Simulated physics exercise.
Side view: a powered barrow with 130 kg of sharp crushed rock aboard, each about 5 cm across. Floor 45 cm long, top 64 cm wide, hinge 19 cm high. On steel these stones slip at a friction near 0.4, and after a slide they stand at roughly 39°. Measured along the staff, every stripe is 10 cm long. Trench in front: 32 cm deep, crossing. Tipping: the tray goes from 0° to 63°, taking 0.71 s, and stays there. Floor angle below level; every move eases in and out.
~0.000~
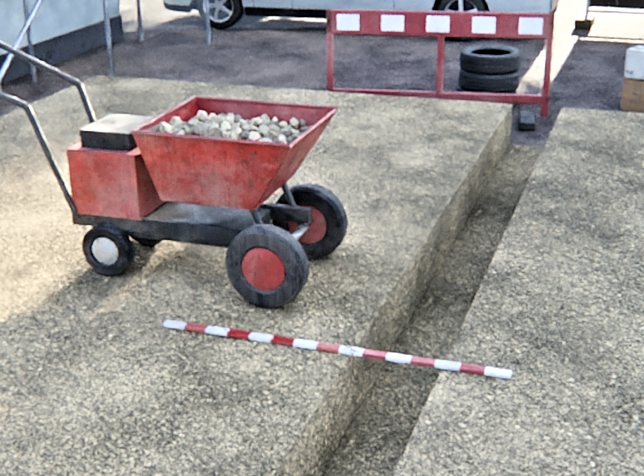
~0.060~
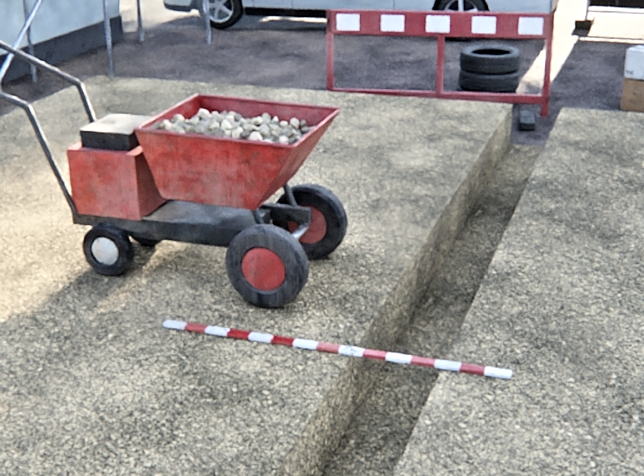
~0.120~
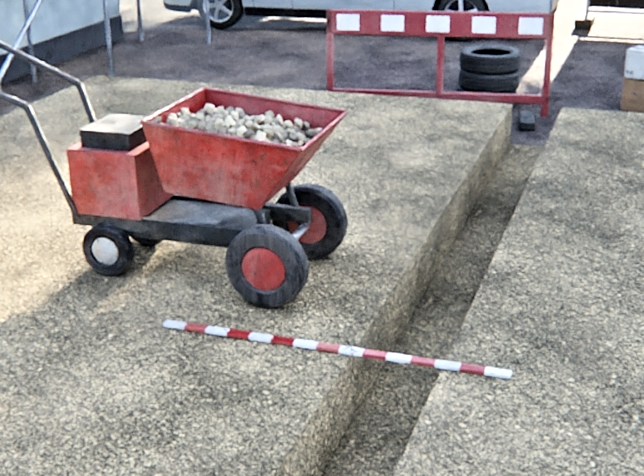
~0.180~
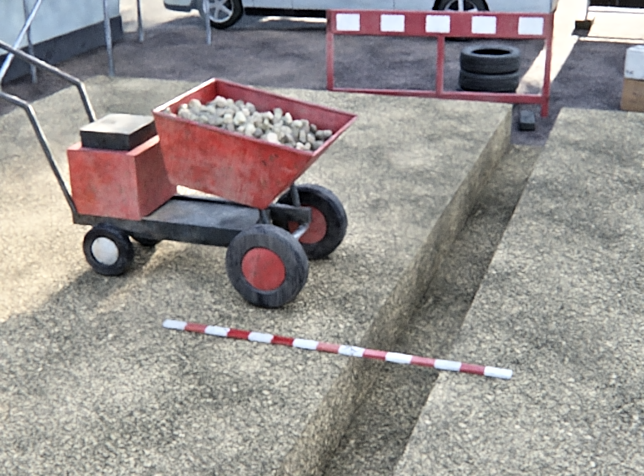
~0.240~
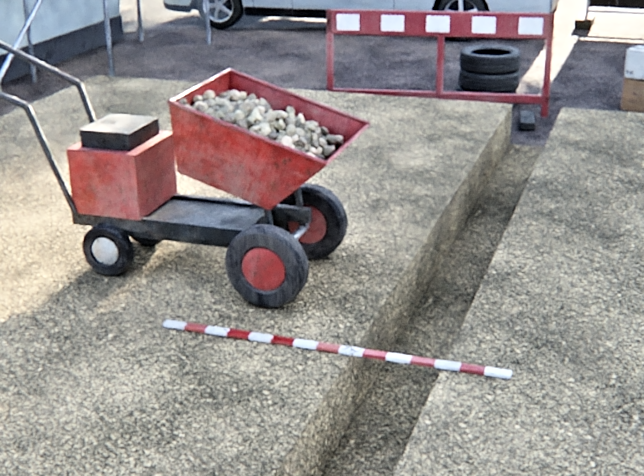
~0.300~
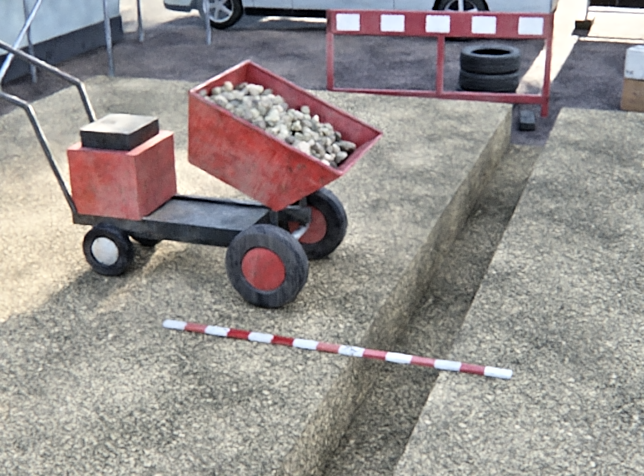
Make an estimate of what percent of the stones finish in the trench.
About 28 percent.
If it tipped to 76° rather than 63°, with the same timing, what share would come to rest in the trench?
In that case near 70 per cent.
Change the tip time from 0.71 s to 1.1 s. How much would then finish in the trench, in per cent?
Expected share: Around 25%.
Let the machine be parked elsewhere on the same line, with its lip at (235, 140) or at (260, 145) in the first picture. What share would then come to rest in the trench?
Around 35% for the first place and 40% for the second.
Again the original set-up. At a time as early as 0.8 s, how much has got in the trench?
About 10 per cent by then.
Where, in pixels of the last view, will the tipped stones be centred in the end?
Look at roughly (455, 355).
After 0.5 s the floor is at 53°; 100 % in the tray; the foremost stones are at (374, 206).
After 0.8 s the floor is at 63°; 88 % in the tray, 12 % in the trench; the foremost stones are at (472, 280).
After 1.2 s the floor is at 63°; 64 % in the tray, 22 % in the trench, 14 % past the trench; the foremost stones are at (585, 318).
After 3.1 s the floor is at 63°; 58 % in the tray, 28 % in the trench, 14 % past the trench; the foremost stones are at (639, 340).
